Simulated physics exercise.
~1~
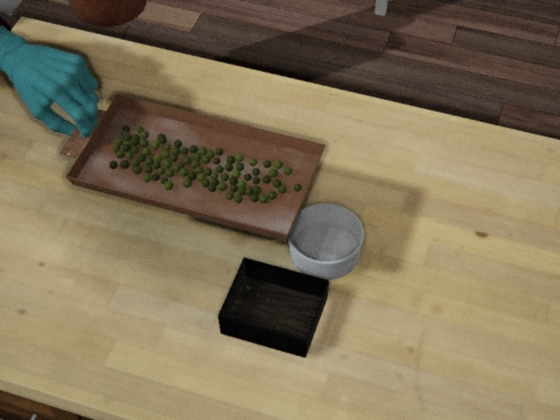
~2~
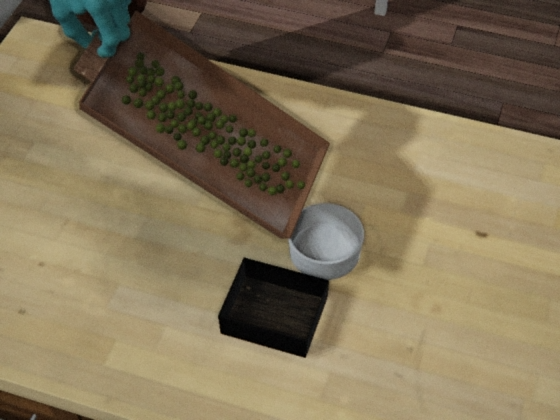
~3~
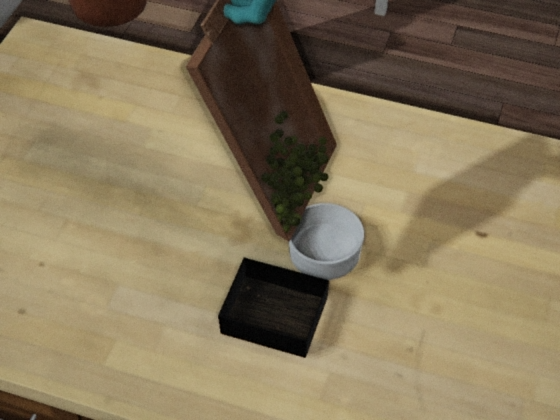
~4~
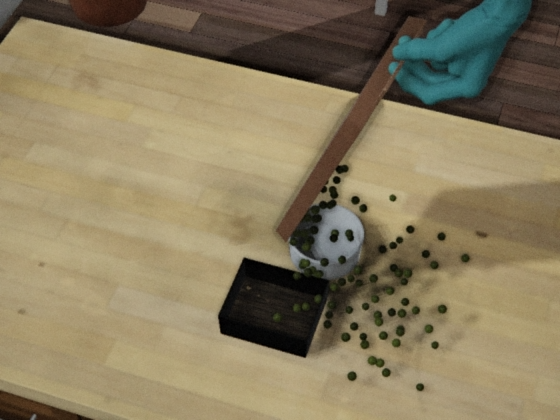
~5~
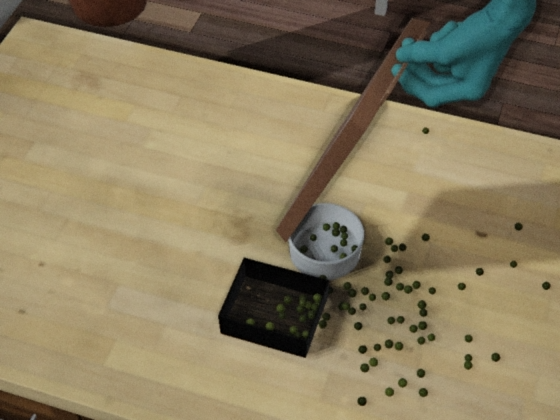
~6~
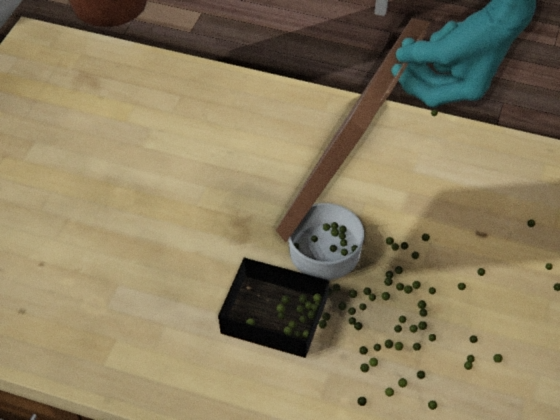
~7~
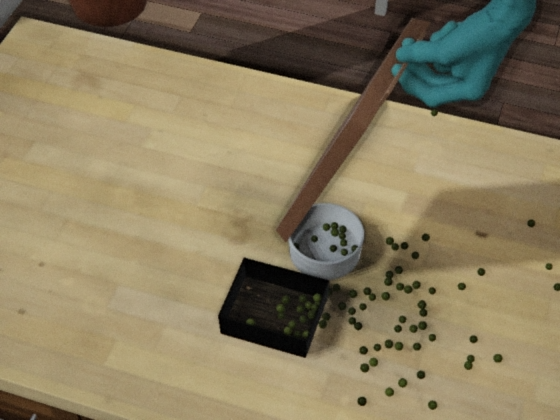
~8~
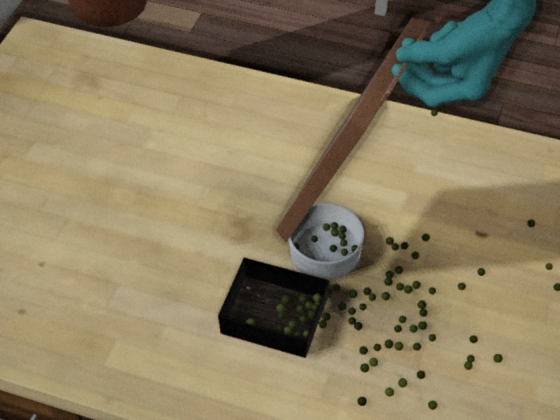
Small olives sliding off a brown tray tipped by a teal-gloved hand, some landing in dish and tin, most scattering across the table.
